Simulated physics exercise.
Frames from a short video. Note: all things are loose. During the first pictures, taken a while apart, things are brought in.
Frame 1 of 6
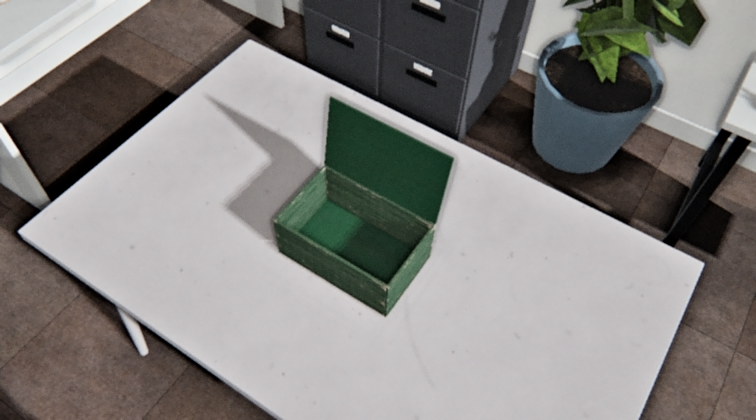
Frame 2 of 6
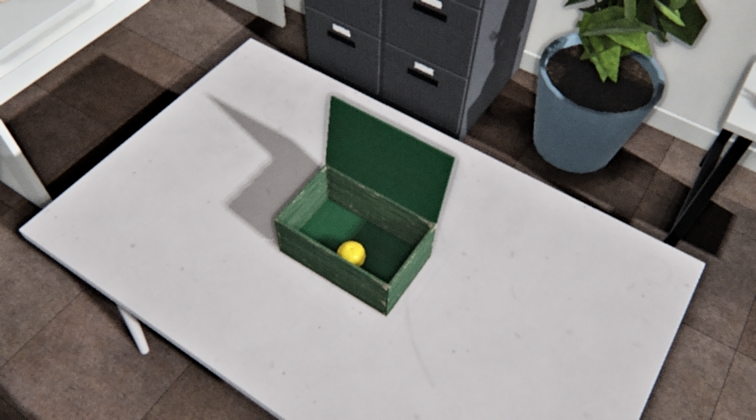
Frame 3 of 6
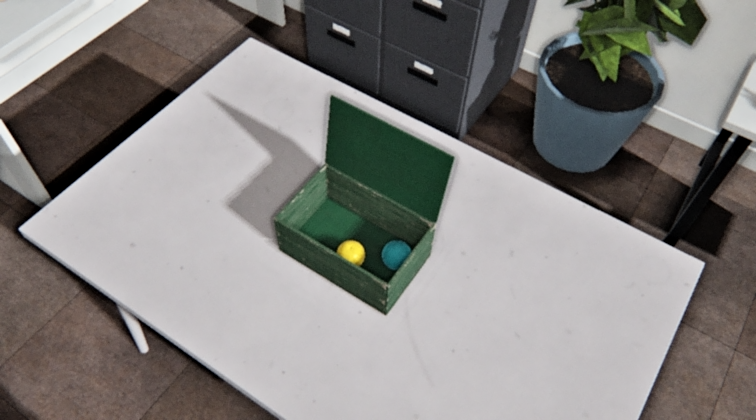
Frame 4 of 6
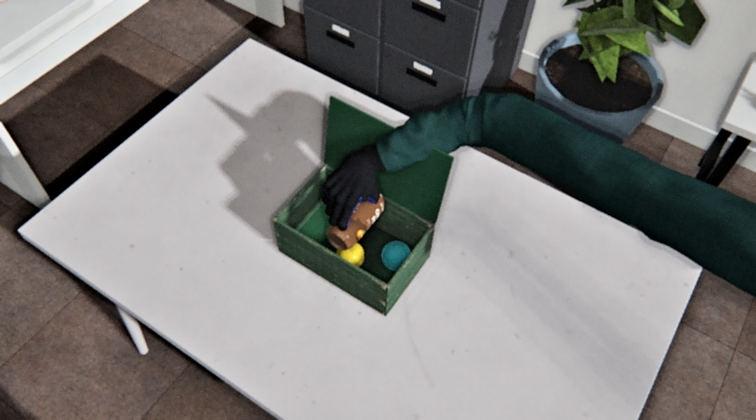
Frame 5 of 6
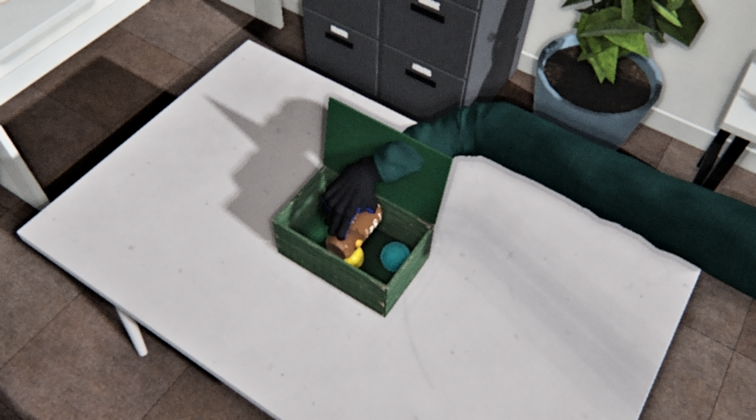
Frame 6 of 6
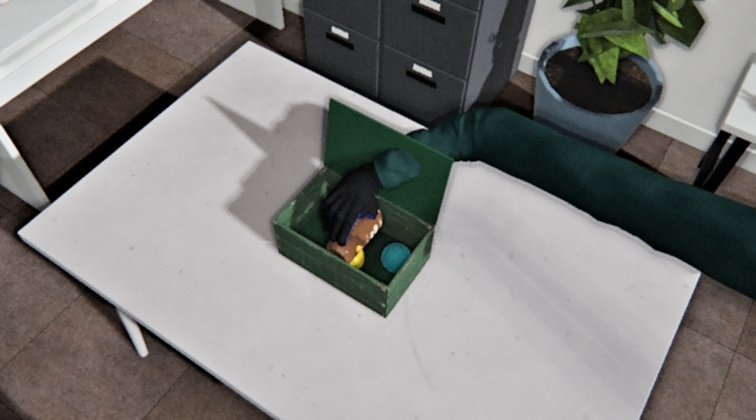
On a white office table, a yellow ball then a teal ball appearing in an open green box, a gloved hand lowering a brown object inside.
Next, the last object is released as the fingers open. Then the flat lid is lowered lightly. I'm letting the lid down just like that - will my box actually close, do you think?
Fails to shut.
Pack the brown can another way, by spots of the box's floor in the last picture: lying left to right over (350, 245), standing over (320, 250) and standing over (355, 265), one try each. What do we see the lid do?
First - shut down; second - not shut; third - shut down.
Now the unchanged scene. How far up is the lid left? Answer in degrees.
Near 4°.
Then, 1.00 s after the last picture, lid starting down; brown can rolled about its own width near (371, 222); yellow apple rolled a little.
Then, 2.00 s after the last picture, lid 43° above the rim; brown can rolled about its own width near (368, 224); yellow apple rolled a little.
Then, 3.00 s after the last picture, lid 7° above the rim; brown can rolled a little near (356, 239); yellow apple rolled a little.
At rest, lid 5° above the rim; all 3 in place. Seen from the same camera at the end, brown can near (359, 235).
